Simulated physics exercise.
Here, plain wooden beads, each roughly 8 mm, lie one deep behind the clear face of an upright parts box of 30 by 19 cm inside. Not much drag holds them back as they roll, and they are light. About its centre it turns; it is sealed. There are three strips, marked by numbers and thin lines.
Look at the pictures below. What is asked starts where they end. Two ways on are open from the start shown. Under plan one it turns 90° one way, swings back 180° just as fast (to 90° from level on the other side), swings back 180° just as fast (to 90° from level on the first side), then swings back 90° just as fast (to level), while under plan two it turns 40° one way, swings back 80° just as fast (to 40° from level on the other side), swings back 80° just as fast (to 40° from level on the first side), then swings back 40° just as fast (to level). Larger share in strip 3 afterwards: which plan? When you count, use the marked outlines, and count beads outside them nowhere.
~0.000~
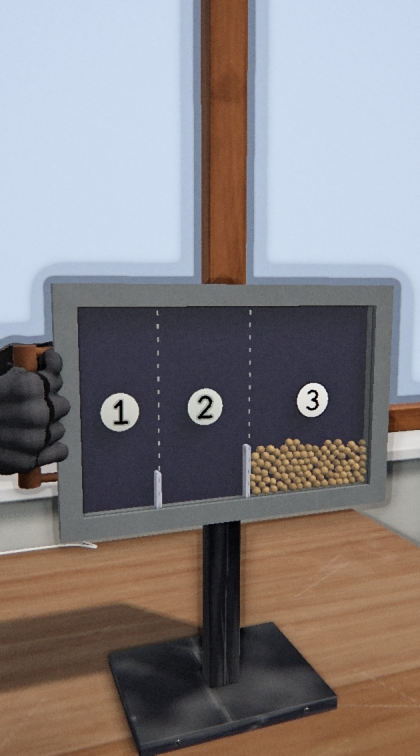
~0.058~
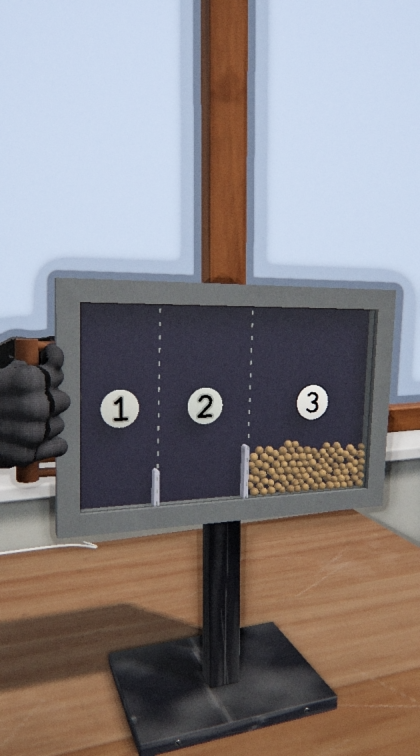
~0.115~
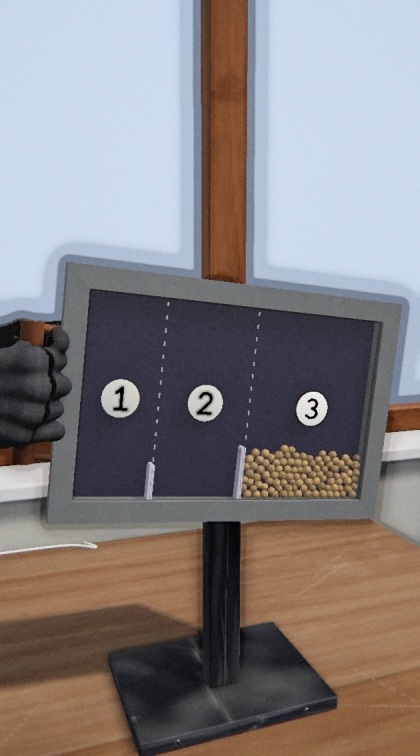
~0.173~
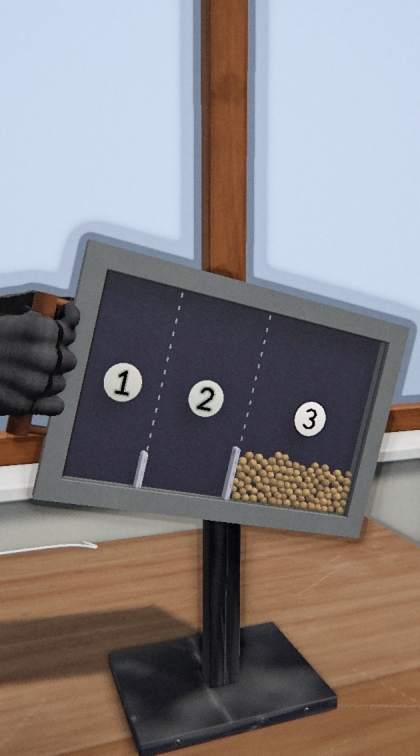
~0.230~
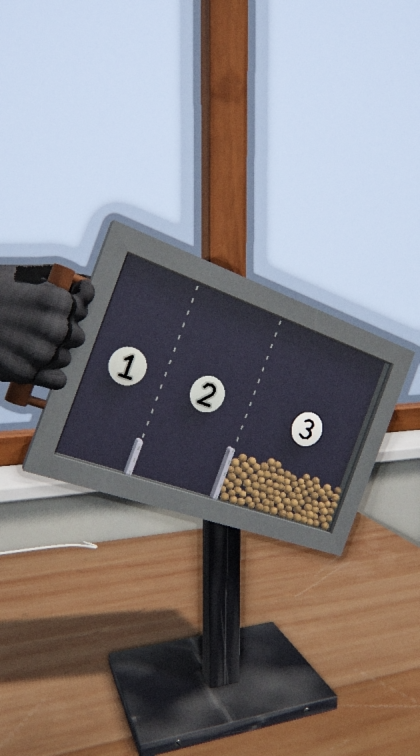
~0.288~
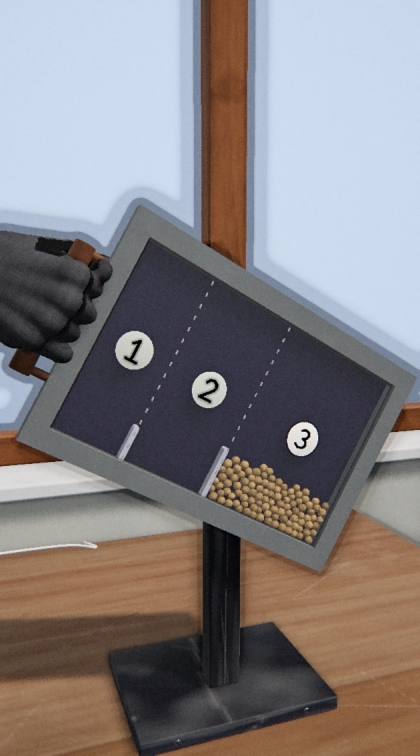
Second.
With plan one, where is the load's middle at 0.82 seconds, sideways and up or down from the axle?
Roughly 6 centimetres to the left and 11 centimetres below.
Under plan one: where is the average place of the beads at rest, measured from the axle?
Right: About 6 cm; below: About 8 cm.
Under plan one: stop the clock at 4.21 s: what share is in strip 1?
It works out at roughly 5 %.
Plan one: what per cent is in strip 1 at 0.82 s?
The share there is around 0 %.
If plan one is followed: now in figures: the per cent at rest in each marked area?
In per cent: Strip 1 holds 5, strip 2 holds 20, strip 3 holds 75.
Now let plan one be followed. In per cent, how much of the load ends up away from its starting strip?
Close to 25 in a hundred.
Plan one. At 0.82 s, it stands 90° clockwise; the beads' middle is 6 cm left of and 11 cm below the centre; no. 3, 100 %.
After 4.21 s, it stands 45° clockwise; the beads' middle is 3 cm right of and 10 cm below the centre; no. 1, 5 %, no. 2, 20 %, no. 3, 75 %.
After 4.62 s, it stands level; the beads' middle is 9 cm right of and 5 cm below the centre; no. 1, 5 %, no. 2, 20 %, no. 3, 75 %.
At rest by 5.6 s, it stands level; no. 1, 5 %, no. 2, 20 %, no. 3, 75 %.
Plan two would end with no. 1, 0 %, no. 2, 0 %, no. 3, 100 %.
